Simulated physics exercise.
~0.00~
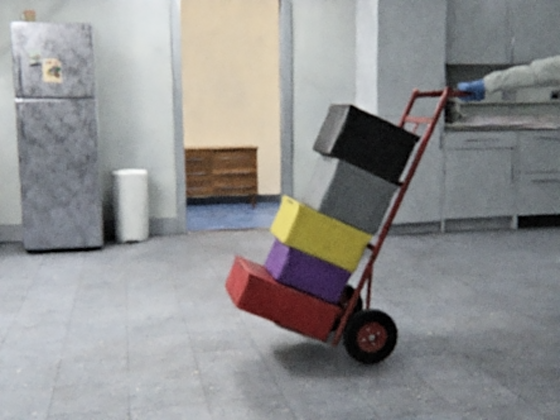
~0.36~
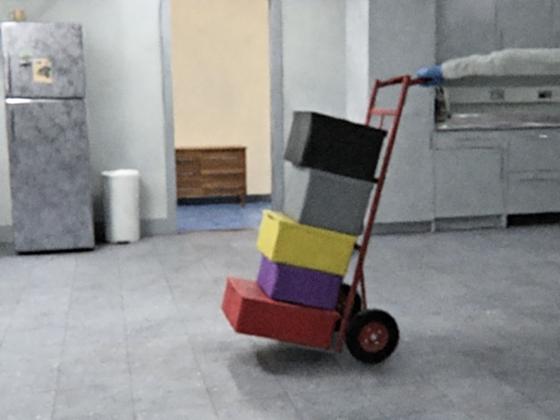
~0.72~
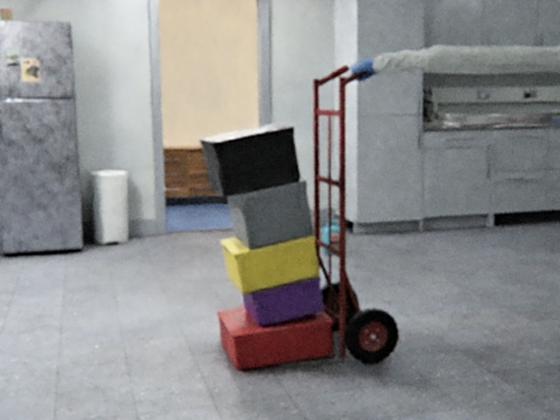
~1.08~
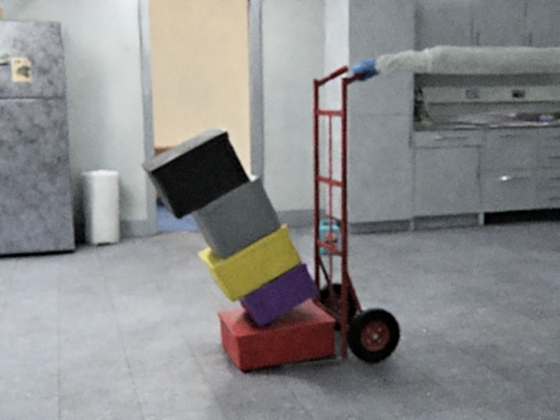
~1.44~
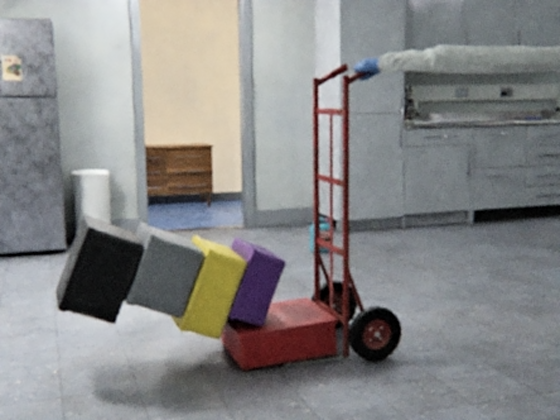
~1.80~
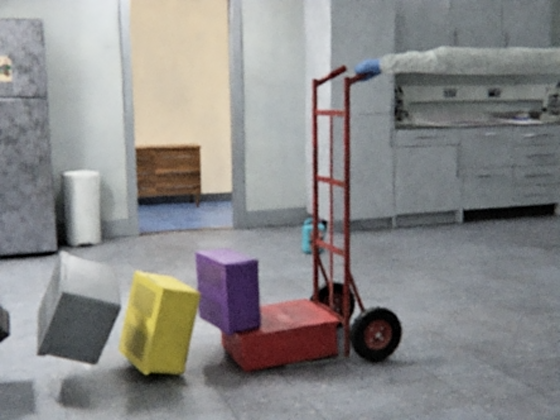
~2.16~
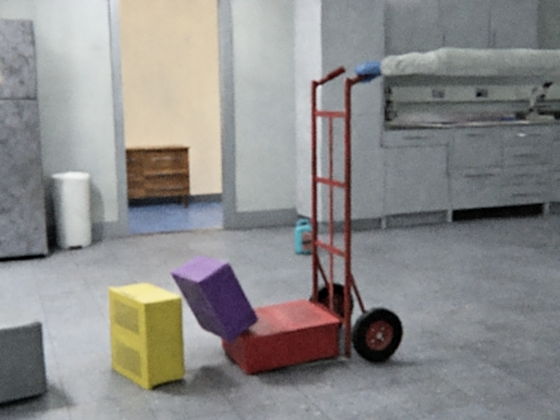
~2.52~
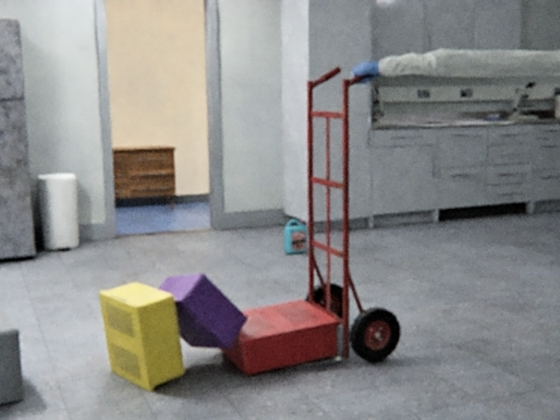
In this clip, a gloved hand swings a red hand truck upright, and its leaning stack of black, grey, yellow, purple and red boxes topples left. The black, grey and yellow boxes drop to the floor, while the purple one ends tilted between the yellow box and the red one.
